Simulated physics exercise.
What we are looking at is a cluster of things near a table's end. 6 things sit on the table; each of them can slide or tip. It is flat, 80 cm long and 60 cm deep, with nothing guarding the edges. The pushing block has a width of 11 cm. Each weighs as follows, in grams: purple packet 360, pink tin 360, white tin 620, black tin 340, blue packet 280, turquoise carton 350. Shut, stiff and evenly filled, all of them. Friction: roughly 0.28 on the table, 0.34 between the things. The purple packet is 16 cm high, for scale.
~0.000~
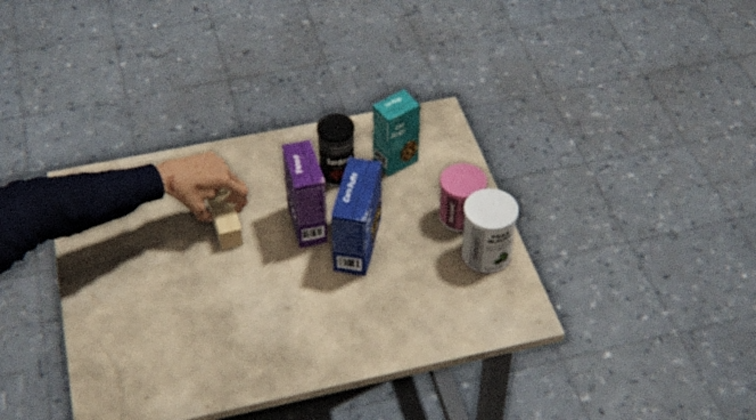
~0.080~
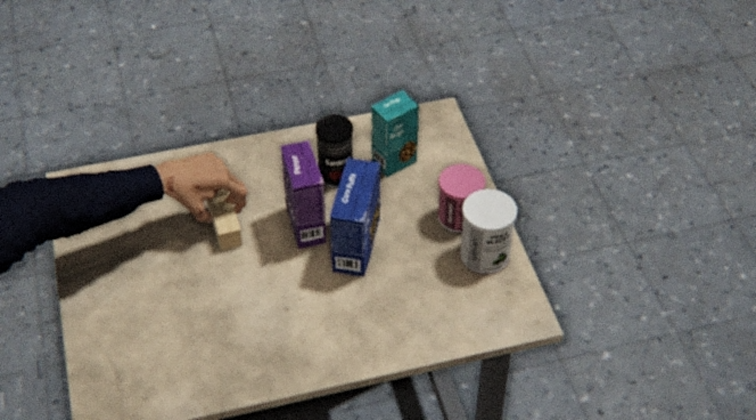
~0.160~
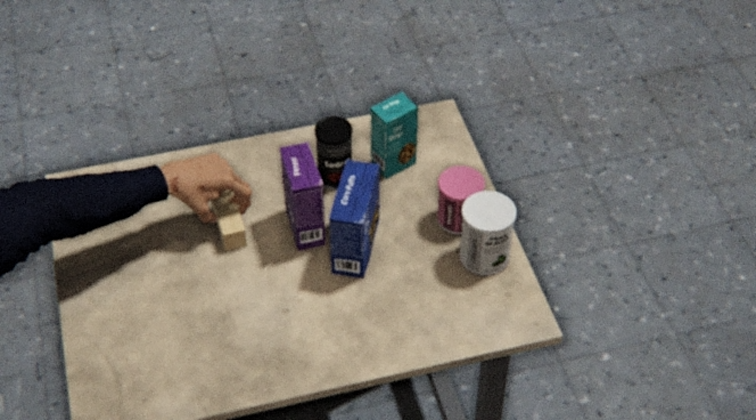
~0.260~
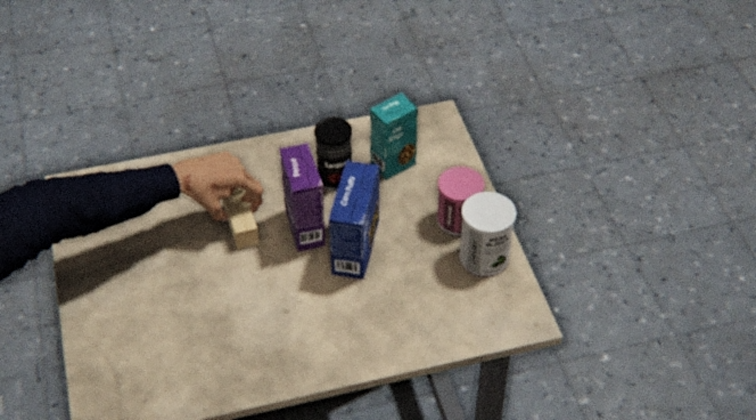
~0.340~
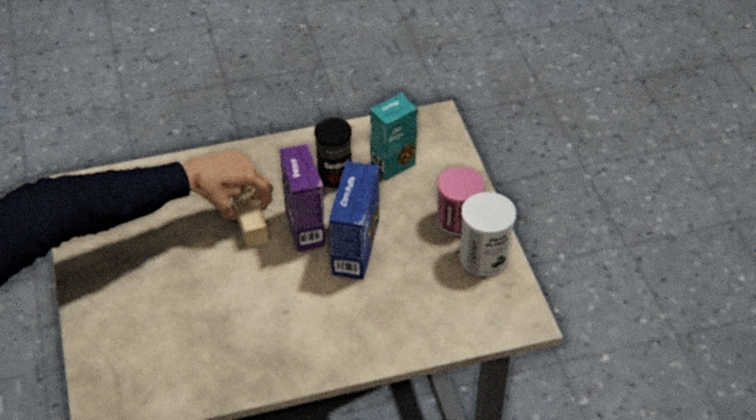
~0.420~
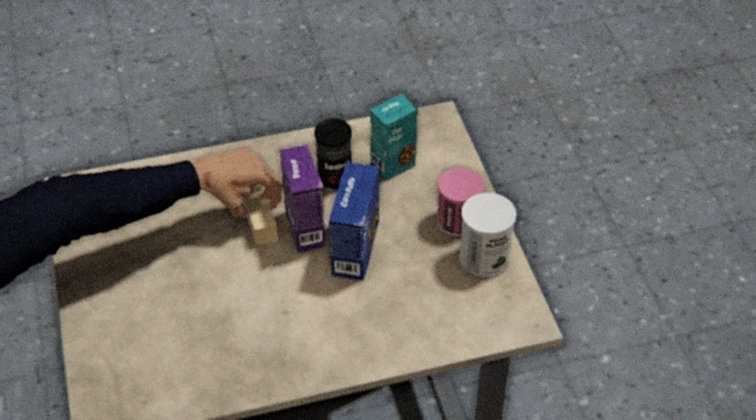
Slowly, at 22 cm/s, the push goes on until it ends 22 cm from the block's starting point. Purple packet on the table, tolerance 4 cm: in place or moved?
Moved.
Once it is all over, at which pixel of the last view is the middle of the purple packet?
It finishes at roughly (370, 178).
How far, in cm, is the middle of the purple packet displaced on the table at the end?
It ends about 13 centimetres from where it started.
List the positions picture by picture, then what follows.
Pusher on by 0 cm; purple packet (305, 194); pink tin (462, 198), in the first picture.
Pusher on by 0 cm; black tin (335, 152); blue packet (356, 218), in the second picture.
Pusher on by 1 cm; turquoise carton (394, 136); pink tin (460, 201), in the third picture.
Pusher on by 3 cm; white tin (487, 235); black tin (334, 154), in the fourth picture.
Pusher on by 5 cm; blue packet (355, 221); turquoise carton (394, 137), in the fifth picture.
Pusher on by 7 cm; purple packet (303, 199); pink tin (460, 203), in the sixth picture.
After 0.72 s, pusher on by 13 cm; purple packet moved 4 cm near (325, 193).
After 0.92 s, pusher on by 18 cm; purple packet moved 8 cm near (348, 186); blue packet moved 4 cm.
After 1.12 s, pusher on by 22 cm; purple packet moved 12 cm near (368, 179); blue packet moved 5 cm; black tin moved 4 cm.
In the end (1.5 s), not toppled but over 4 cm from the start, purple packet, black tin and blue packet; the other 3 under 4 cm from the start. At the end, from the last picture's camera, purple packet near (370, 178).
